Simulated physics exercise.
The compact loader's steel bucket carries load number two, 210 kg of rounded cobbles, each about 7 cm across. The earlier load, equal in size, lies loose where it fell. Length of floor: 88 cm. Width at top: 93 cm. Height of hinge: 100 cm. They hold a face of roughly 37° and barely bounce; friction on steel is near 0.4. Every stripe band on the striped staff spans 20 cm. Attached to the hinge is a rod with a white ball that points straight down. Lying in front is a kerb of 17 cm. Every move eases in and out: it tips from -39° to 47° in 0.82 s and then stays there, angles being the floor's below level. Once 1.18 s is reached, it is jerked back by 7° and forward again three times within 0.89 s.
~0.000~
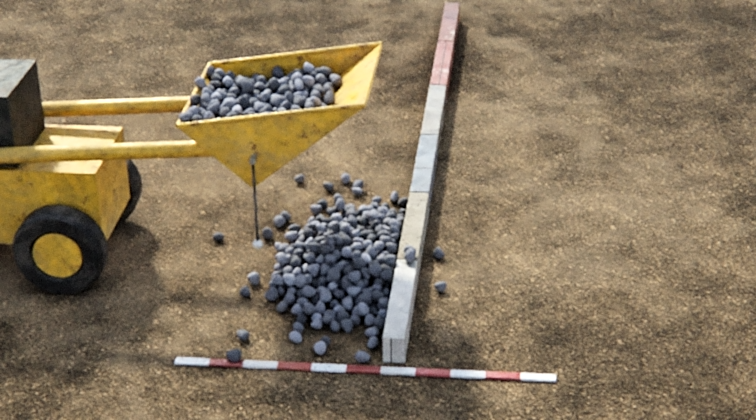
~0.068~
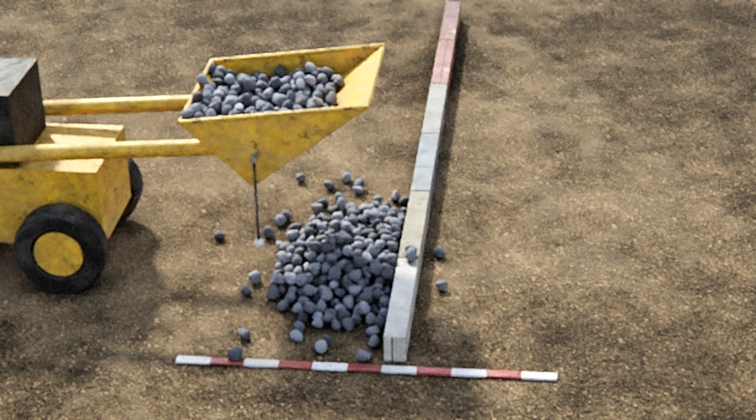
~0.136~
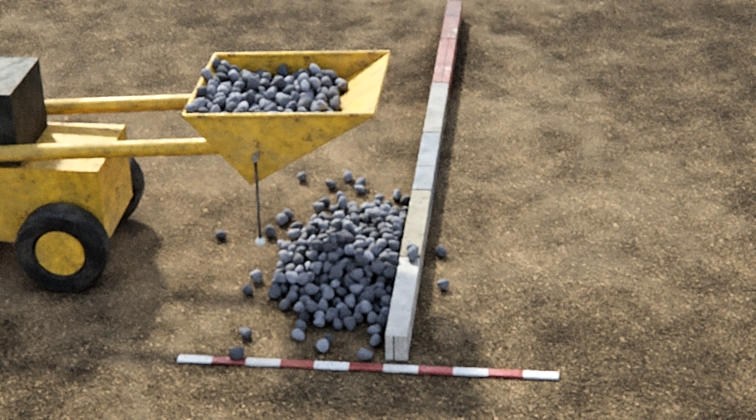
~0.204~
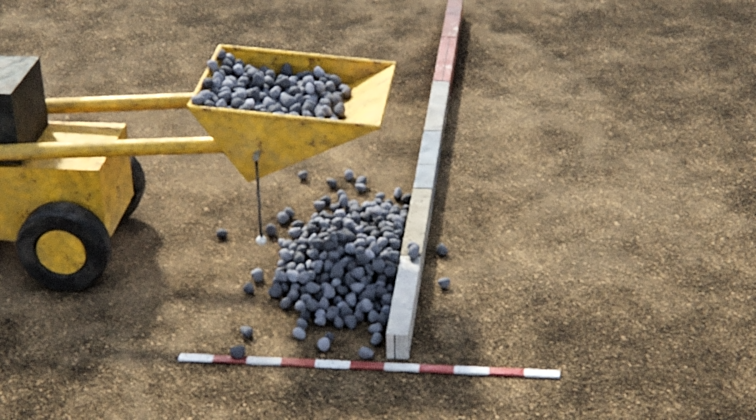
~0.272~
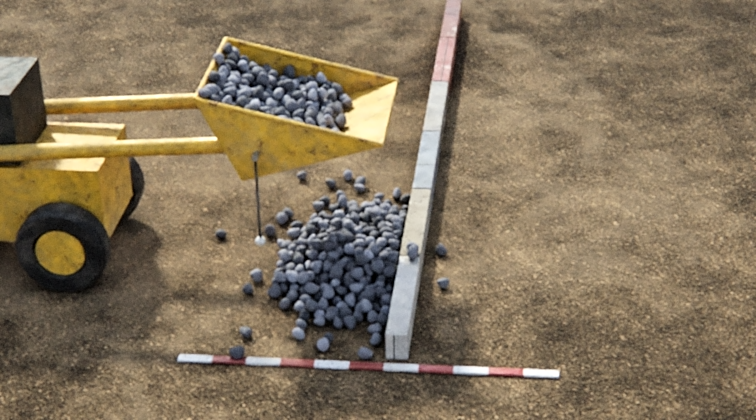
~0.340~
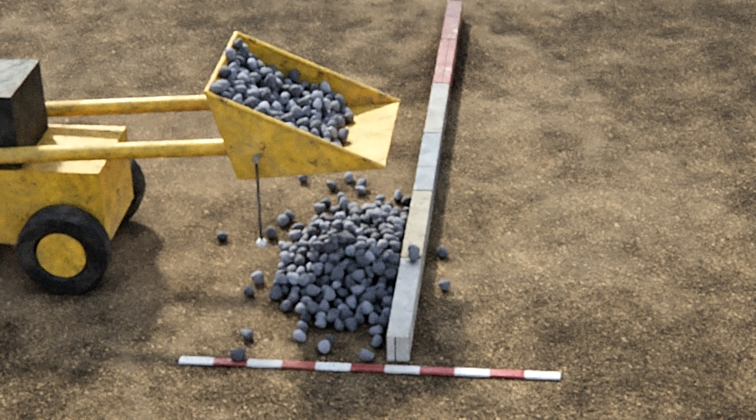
In this clip, a yellow loader stands still beside a loose pile of grey stones against a kerb, while its raised bucket of similar stones tilts gradually forward, the rear rising and the right-hand lip lowering.
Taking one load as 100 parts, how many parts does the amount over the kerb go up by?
26 parts.
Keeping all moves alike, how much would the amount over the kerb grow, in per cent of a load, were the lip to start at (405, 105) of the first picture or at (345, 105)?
I'd expect near 60 per cent first and near 10 per cent next.
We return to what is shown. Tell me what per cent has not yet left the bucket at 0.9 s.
70 %.
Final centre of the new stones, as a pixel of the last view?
I'd say close to (388, 244).
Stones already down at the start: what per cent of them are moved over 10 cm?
Close to 5 in a hundred of them.
After 0.6 s the floor is at 34°; in per cent of one load, 100 in the bucket, 100 on this side of the kerb, 1 over the kerb; the foremost stones are at (411, 267).
After 0.9 s the floor is at 47°; in per cent of one load, 72 in the bucket, 128 on this side of the kerb, 1 over the kerb; the foremost stones are at (411, 270).
After 2.5 s the floor is at 47°; in per cent of one load, 0 in the bucket, 174 on this side of the kerb, 26 over the kerb; the foremost stones are at (634, 255).
After 4.9 s the floor is at 47°; in per cent of one load, 0 in the bucket, 174 on this side of the kerb, 26 over the kerb; the foremost stones are at (634, 255). Net gain over the kerb, 26.
